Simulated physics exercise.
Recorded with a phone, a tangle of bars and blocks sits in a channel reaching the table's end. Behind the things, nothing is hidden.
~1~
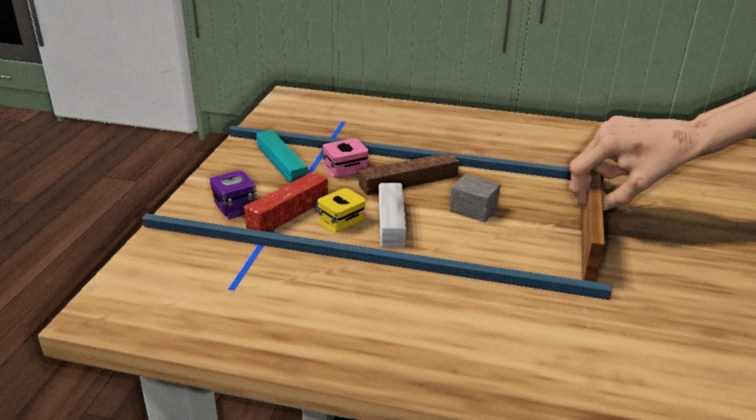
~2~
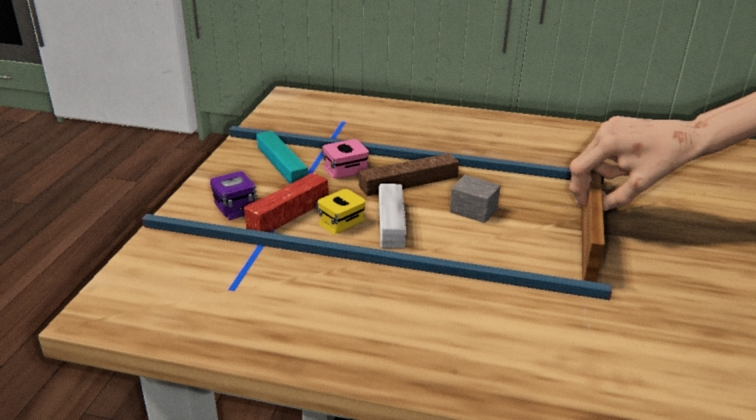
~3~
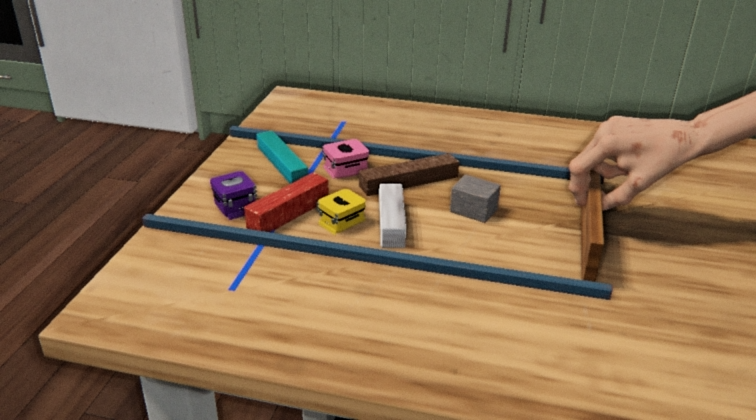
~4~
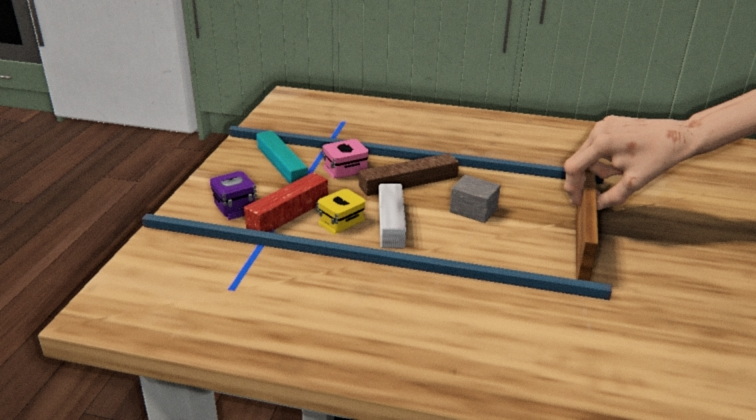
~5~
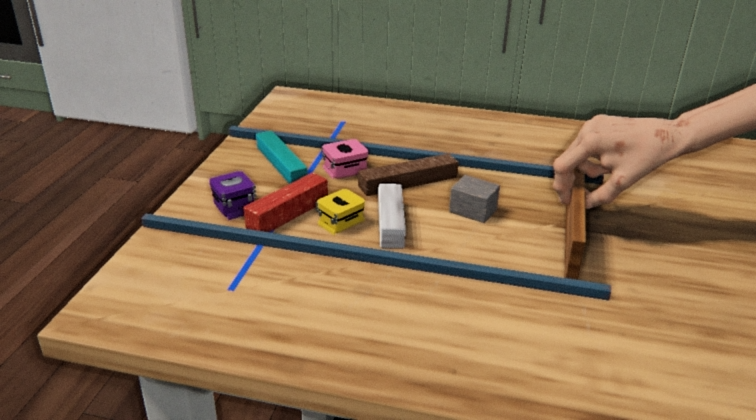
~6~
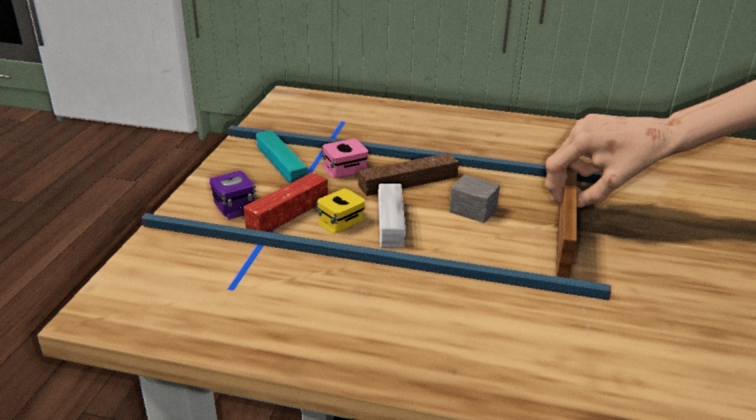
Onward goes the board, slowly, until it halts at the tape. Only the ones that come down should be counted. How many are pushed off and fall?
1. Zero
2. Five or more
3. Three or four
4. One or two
(1) Zero.
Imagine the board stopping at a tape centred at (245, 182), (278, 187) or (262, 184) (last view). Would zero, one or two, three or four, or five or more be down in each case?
Taking the three tapes one at a time, the answers are three or four, then one to two, then just one or two.
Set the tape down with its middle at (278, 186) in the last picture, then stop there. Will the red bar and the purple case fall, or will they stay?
Outcome - red bar is left in place, purple case topples off.
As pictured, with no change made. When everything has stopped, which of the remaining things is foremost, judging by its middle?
Looking at the middles, it's the purple case.
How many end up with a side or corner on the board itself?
That number would be 3.
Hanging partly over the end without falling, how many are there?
The count is 2.
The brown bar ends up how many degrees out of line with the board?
Angle: Around 30°.
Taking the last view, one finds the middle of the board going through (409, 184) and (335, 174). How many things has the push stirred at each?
First 4, then 8.
Soon after, none off yet; purple case at rest near (233, 194); turquoise stick at rest near (281, 157); red bar at rest near (288, 203).
After that, none off yet; purple case displaced about its own width near (208, 190); turquoise stick displaced a little near (256, 152); red bar displaced a little near (242, 198).
In the end, the number that fall off is zero.
